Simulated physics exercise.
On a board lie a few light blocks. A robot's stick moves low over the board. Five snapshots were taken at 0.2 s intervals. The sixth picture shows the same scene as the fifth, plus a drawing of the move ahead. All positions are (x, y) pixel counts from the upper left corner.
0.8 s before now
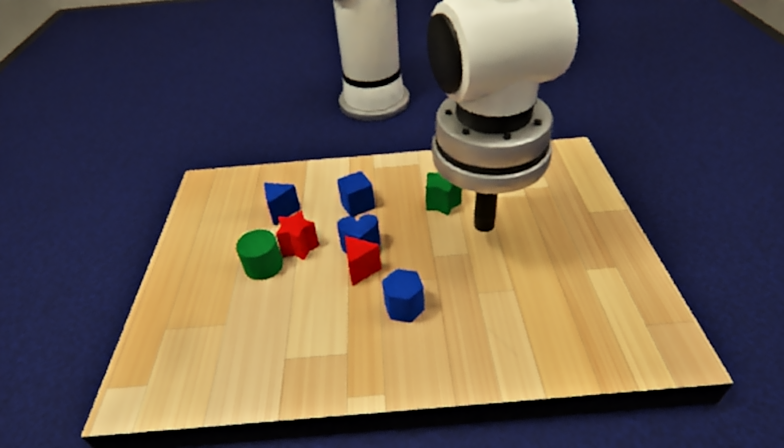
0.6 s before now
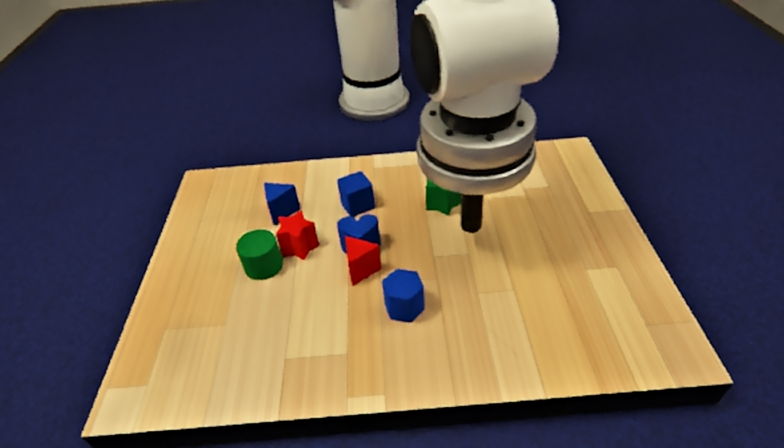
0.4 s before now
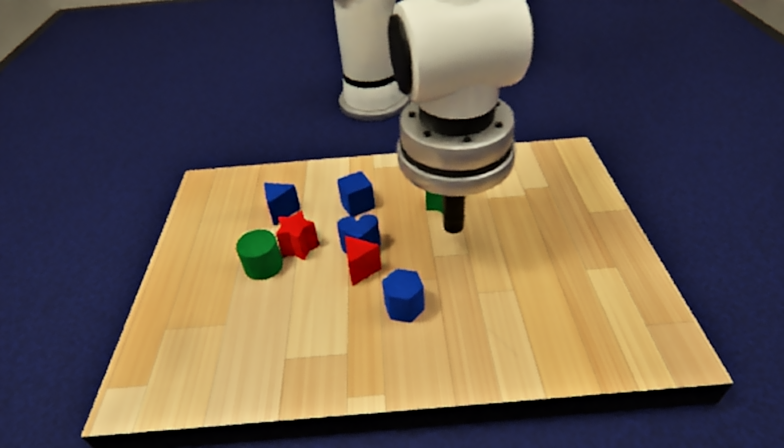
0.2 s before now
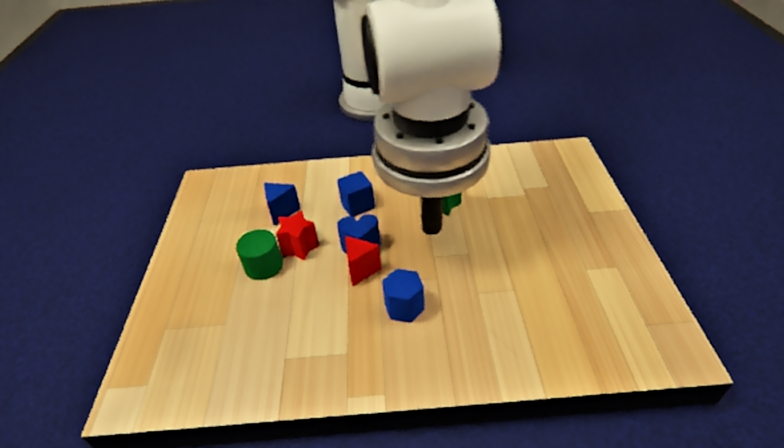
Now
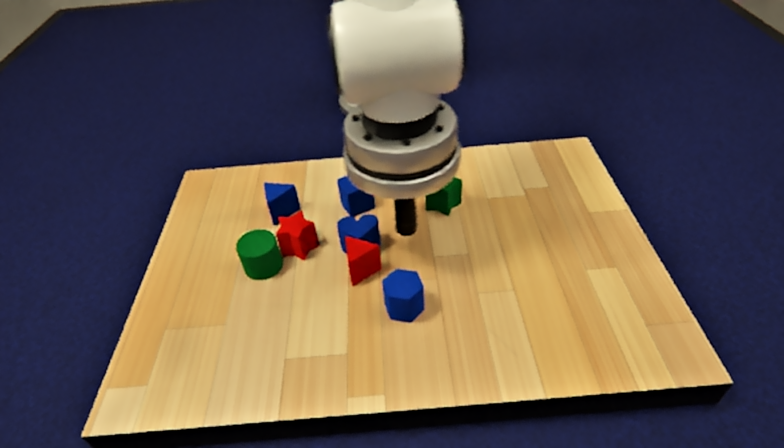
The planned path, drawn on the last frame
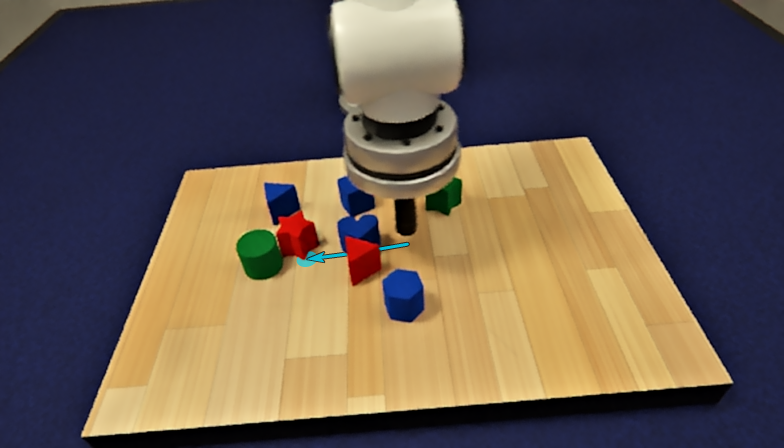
At the start, a robot arm holds its dark stick low over the right part of a wooden board scattered with small blue, red and green blocks. The arm then moves steadily left, passing in front of the green star-shaped block, and is last seen just right of the blue heart, the blocks unmoved.
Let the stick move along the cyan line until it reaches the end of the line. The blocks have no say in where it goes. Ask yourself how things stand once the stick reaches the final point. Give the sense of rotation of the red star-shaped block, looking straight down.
Seen from above, its turn is counter-clockwise.
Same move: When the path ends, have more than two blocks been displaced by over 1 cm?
Going by the path, no.
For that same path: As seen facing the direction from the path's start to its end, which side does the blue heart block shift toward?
The shift is to the right of that direction.
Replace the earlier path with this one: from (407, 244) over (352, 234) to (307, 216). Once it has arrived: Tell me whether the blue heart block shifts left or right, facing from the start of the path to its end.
The blue heart block is shifted sideways to the left, facing along the path from start to end.
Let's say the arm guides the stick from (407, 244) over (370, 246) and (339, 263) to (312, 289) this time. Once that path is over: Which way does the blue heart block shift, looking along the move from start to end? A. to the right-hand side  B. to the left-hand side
Choice A: To the right-hand side.
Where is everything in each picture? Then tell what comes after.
Stick tip at (484, 226); block tops, red star-shaped block at (293, 223); blue heart block at (358, 224); red triangular piece at (358, 247), in the first frame.
Stick at (471, 227); blocks unchanged, in the second frame.
Stick at (453, 228); blocks unchanged, in the third frame.
Stick at (432, 229); blocks unchanged, in the fourth frame.
Stick at (406, 230); red star-shaped block at (293, 223); blue heart block at (358, 224); red triangular piece at (358, 247), in the fifth frame.
Path on the board, from (407, 244) directly to (307, 259).
The first path, step by step. One third of the way, stick at (371, 236); blue heart block at (346, 222), turned 20° anticlockwise.
Two thirds of the way, stick at (336, 241); red star-shaped block at (286, 219), turned 35° anticlockwise; blue heart block at (320, 218), turned 25° clockwise.
At the end, stick at (303, 245); red star-shaped block at (284, 218), turned 45° anticlockwise; blue heart block at (315, 216), turned 40° clockwise; red triangular piece in place.
